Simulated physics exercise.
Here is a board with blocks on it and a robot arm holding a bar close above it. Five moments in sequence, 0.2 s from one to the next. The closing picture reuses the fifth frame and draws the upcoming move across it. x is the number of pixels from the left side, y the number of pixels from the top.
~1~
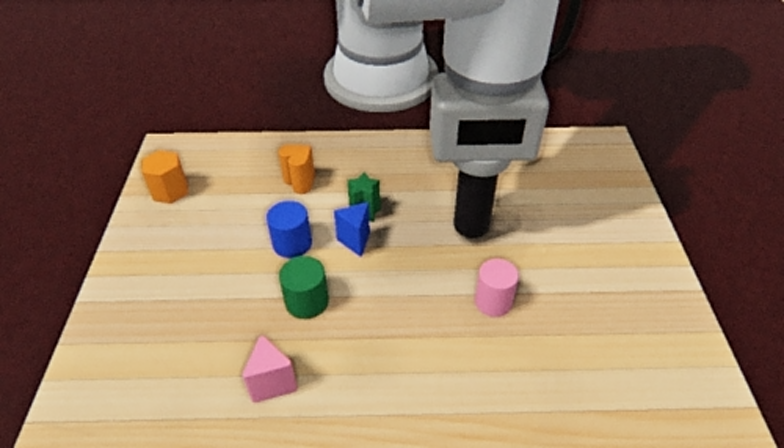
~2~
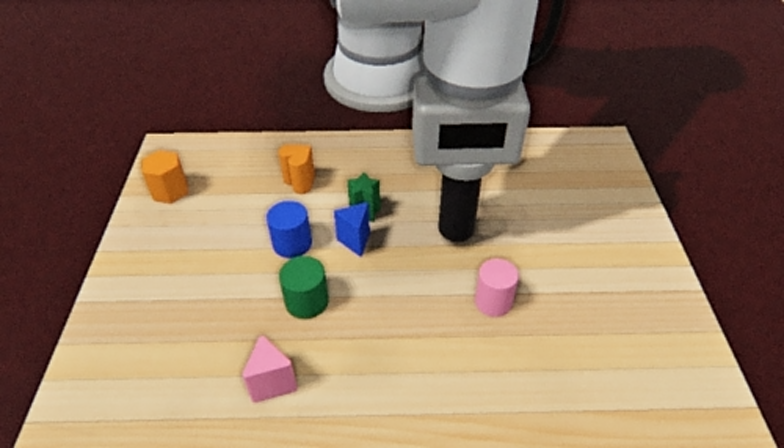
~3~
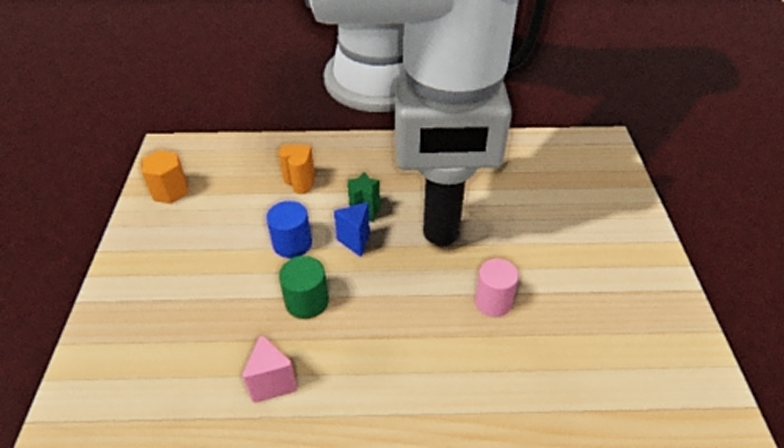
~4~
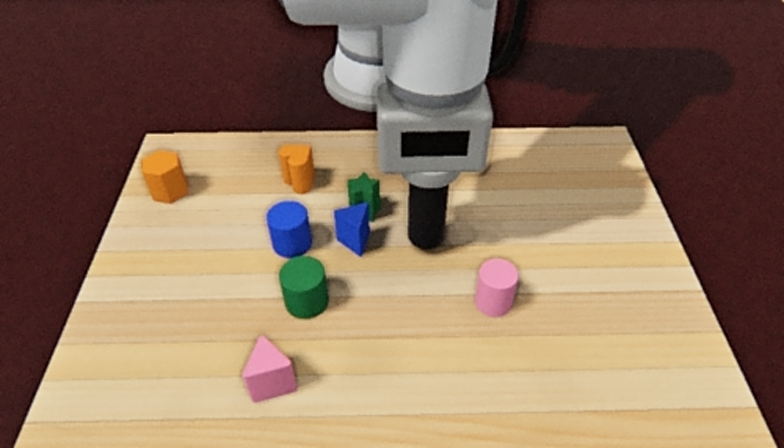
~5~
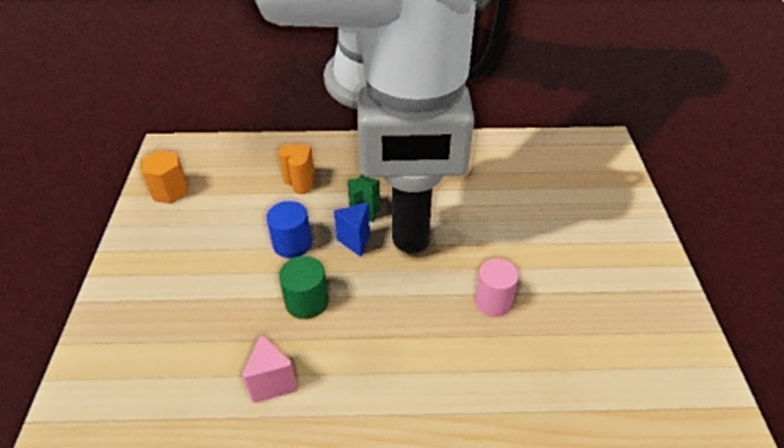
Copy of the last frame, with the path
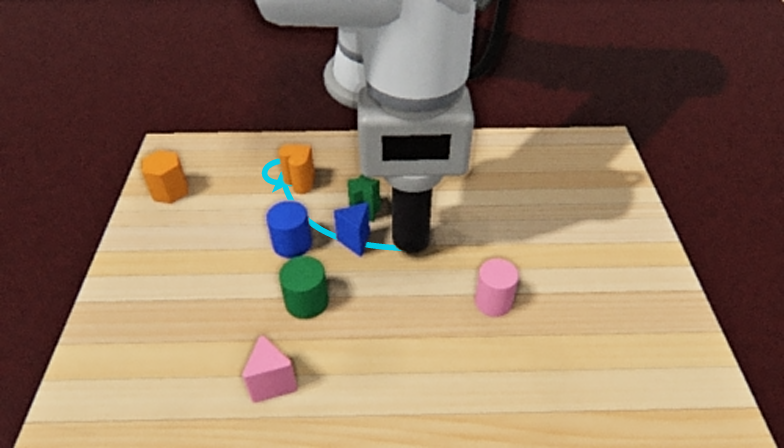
A robot arm with a black bar reaches over a pale wooden board against a dark red surface, seen from above and in front. An orange hexagon, orange heart-shaped block, green star, blue disc and blue triangle sit toward the back left and centre, with green and pink cylinders and a pink triangle nearer. The arm steadily slides the bar left and slightly nearer, approaching the blue triangle, while blocks and camera stay still.
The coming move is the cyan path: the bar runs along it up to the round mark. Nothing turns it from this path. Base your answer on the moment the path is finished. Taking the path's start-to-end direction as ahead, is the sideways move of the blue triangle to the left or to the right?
It shifts leftward.
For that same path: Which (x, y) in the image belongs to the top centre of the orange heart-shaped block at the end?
Expect it around (302, 126).
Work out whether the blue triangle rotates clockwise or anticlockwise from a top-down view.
From the top: Counterclockwise.
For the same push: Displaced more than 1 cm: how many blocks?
Counting only shifts above 1 cm, I get three or more blocks.
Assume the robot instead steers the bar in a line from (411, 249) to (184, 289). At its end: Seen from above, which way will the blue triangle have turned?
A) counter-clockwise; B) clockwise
Option B.
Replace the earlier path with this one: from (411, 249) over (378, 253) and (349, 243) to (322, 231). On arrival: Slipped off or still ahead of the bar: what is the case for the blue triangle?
The bar will still be pushing it.
The drawn path runs from (411, 249) through (345, 240) and (298, 210) to (281, 172).
On the path given first. One third of the way, bar at (344, 230); blue disc at (284, 214); blue triangle at (314, 203), turned 15° clockwise.
Two thirds of the way, bar at (296, 201); blue disc at (271, 214); blue triangle at (264, 185), turned 25° anticlockwise.
At the end, bar at (279, 162); blue disc at (271, 214); orange heart-shaped block at (302, 126), turned 65° clockwise; blue triangle at (260, 184), turned 35° anticlockwise; green star not moved.
